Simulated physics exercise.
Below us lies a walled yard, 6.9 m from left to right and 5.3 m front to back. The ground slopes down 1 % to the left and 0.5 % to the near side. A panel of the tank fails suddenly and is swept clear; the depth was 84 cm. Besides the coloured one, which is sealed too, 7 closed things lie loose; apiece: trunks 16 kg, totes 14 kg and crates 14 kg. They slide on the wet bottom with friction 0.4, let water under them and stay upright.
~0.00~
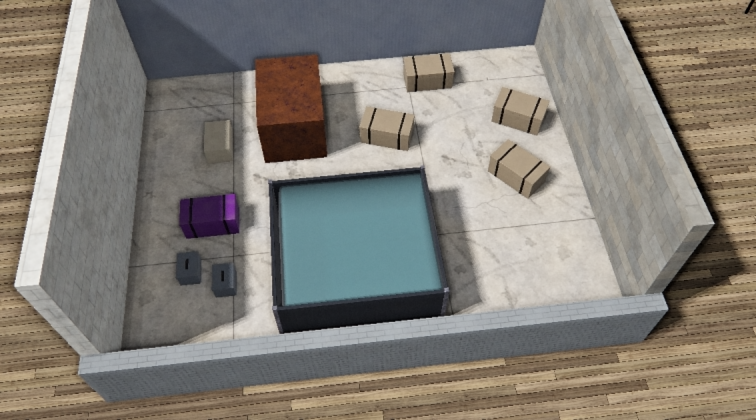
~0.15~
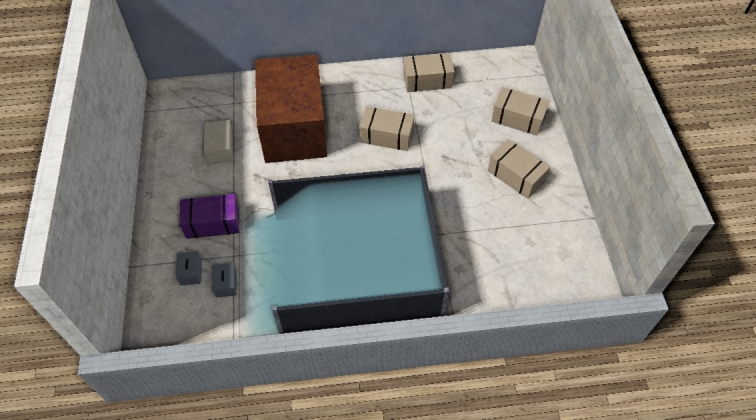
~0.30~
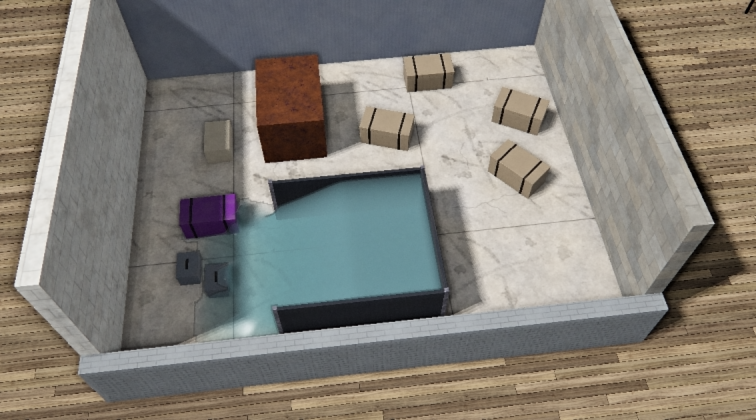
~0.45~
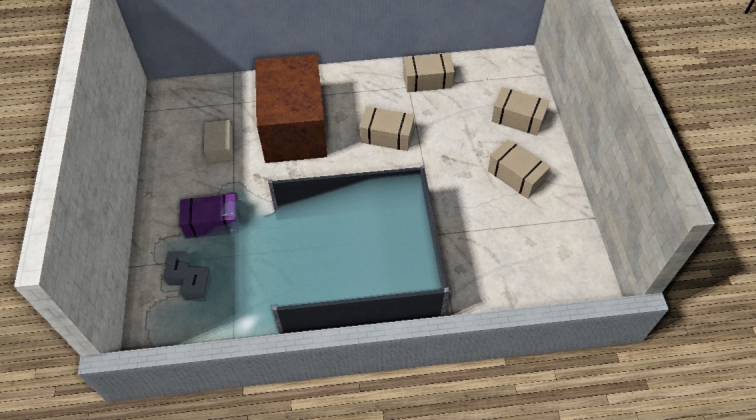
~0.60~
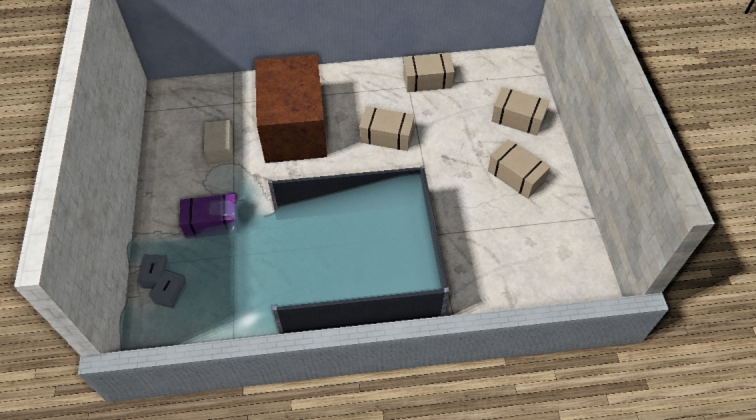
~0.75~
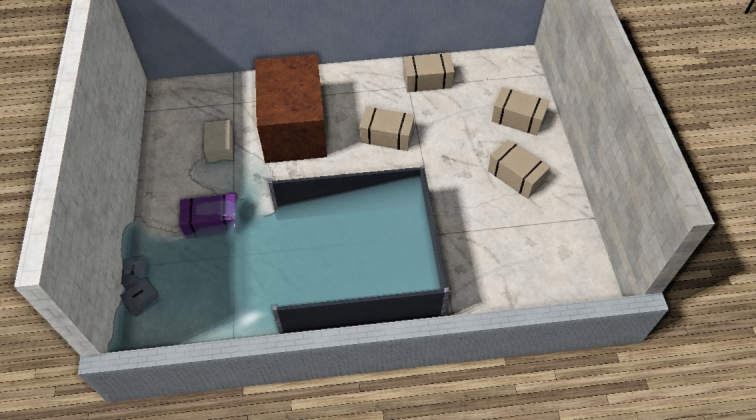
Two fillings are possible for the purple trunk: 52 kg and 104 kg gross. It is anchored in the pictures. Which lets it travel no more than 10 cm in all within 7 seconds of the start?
For it, neither weight holds it.
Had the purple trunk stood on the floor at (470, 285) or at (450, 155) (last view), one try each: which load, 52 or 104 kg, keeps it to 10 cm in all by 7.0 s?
In that order: The smaller is enough; either load holds.
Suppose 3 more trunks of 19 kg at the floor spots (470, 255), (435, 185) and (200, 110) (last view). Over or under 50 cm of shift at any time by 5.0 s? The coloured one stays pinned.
In that order: Less, short of it, over.
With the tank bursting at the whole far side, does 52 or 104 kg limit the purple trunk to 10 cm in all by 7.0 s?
In that case only the larger load is enough.
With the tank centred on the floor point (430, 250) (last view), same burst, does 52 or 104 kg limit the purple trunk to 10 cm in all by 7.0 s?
Then neither load is enough.
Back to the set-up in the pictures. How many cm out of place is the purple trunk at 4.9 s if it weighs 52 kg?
About 300 cm.
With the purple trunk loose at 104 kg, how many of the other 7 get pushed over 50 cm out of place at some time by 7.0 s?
I count 6.
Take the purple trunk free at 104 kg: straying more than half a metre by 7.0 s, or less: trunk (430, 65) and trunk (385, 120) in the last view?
In that order: Over, less.
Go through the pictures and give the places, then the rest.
In the first frame, the purple trunk at (208, 209), on the bottom; water covers 3.9 m2; 0 of 8 have shifted.
In the second frame, the purple trunk at (208, 209), on the bottom; 5.2 m2 under water; 0 of 8 have shifted.
In the third frame, the purple trunk at (208, 209) rests on the ground; water covers 6.5 m2; 1 of 8 have shifted.
In the fourth frame, the purple trunk at (208, 209), on the bottom; 7.8 m2 under water; 2 of 8 have shifted.
In the fifth frame, the purple trunk at (208, 209) rests on the ground; water covers 9.1 m2; 2 of 8 have shifted.
In the sixth frame, the purple trunk at (208, 209), on the bottom; 9.9 m2 under water; 2 of 8 have shifted.
After 1.4 s the purple trunk would be 106 cm from its start with 52 kg and 47 cm from its start with 104 kg; 14 cm of water round it then.
After 3.1 s the purple trunk would be 293 cm from its start with 52 kg and 217 cm from its start with 104 kg; 16 cm of water round it then.
After 4.9 s the purple trunk would be 293 cm from its start with 52 kg and 256 cm from its start with 104 kg; 24 cm of water round it then.
After 7.0 s the purple trunk would be 293 cm from its start with 52 kg and 271 cm from its start with 104 kg; 13 cm of water round it then.
